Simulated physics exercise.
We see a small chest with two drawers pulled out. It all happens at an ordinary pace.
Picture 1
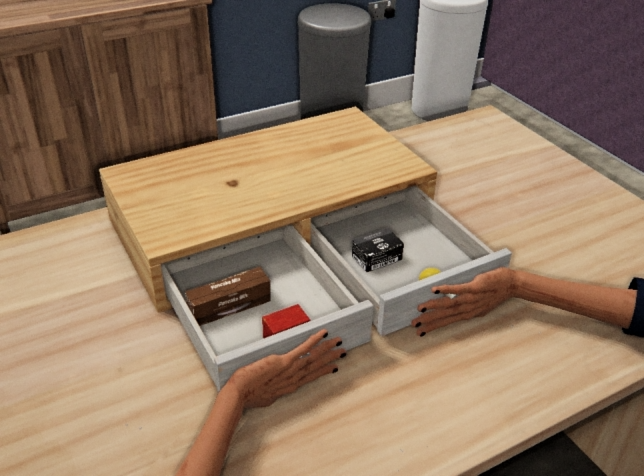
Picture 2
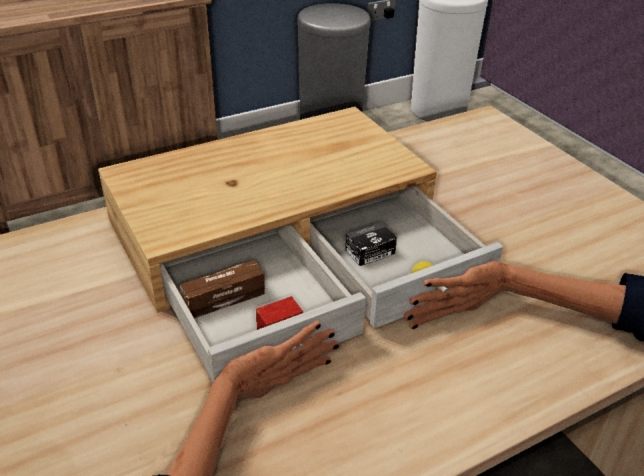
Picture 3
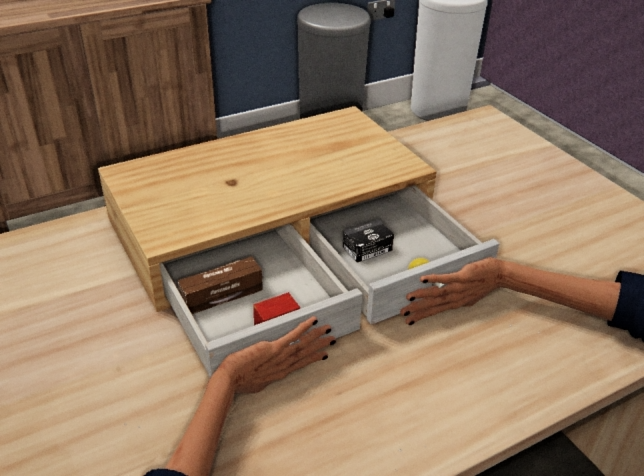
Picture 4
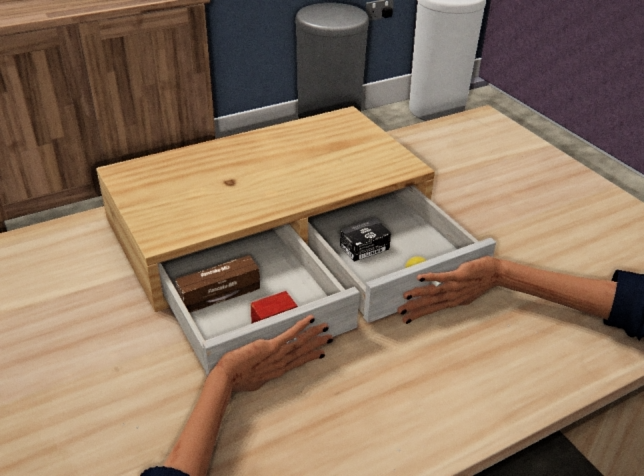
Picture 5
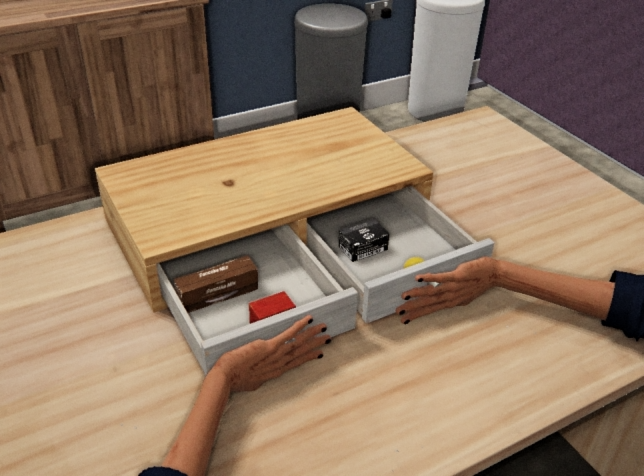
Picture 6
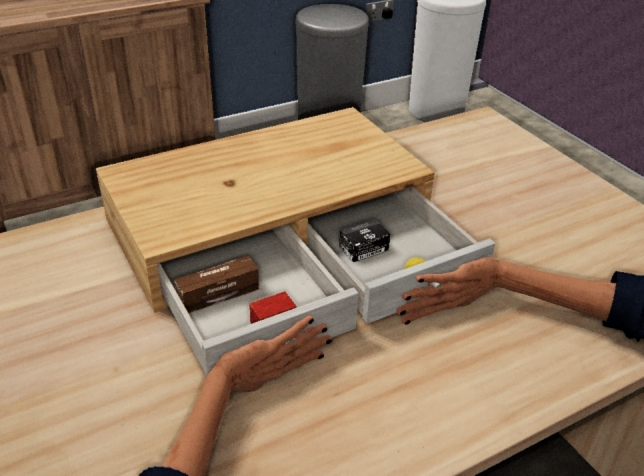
Two hands with dark nails and dark sleeves rest against the fronts of two open drawers in a small wooden chest on a pale wood table, seen from above. The left drawer holds a brown packet and a red block, the right a black carton and a small yellow item, with two bins behind. The hands push both drawers slightly inward, then barely move, leaving them wide open.
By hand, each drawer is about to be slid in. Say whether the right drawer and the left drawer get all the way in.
Turns out the right drawer ends up flush, and the left drawer ends up flush.
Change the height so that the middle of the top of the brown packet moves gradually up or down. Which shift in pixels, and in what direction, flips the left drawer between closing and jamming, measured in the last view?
Roughly 28 pixels, upward.
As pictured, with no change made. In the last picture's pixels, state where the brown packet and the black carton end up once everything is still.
In order: (174, 216); (309, 183).
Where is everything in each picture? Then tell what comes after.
In the first frame, right drawer (400, 247) wide open; left drawer (260, 295) wide open; brown packet (229, 296).
In the second frame, left drawer (254, 288) wide open; black carton (371, 244).
In the third frame, right drawer (390, 237) wide open; red block (277, 320).
In the fourth frame, left drawer (249, 283) wide open; chest (267, 195).
In the fifth frame, right drawer (386, 237) wide open.
In the sixth frame, right drawer (387, 237) wide open; left drawer (248, 283) wide open; brown packet (218, 284).
Then, 0.40 s on from there, right drawer starting in; left drawer about half in.
Then, 0.66 s on from there, right drawer about half in; left drawer about half in.
Then, 0.86 s on from there, right drawer nearly in; left drawer nearly in.
In the end, the right drawer closes; the left drawer closes.
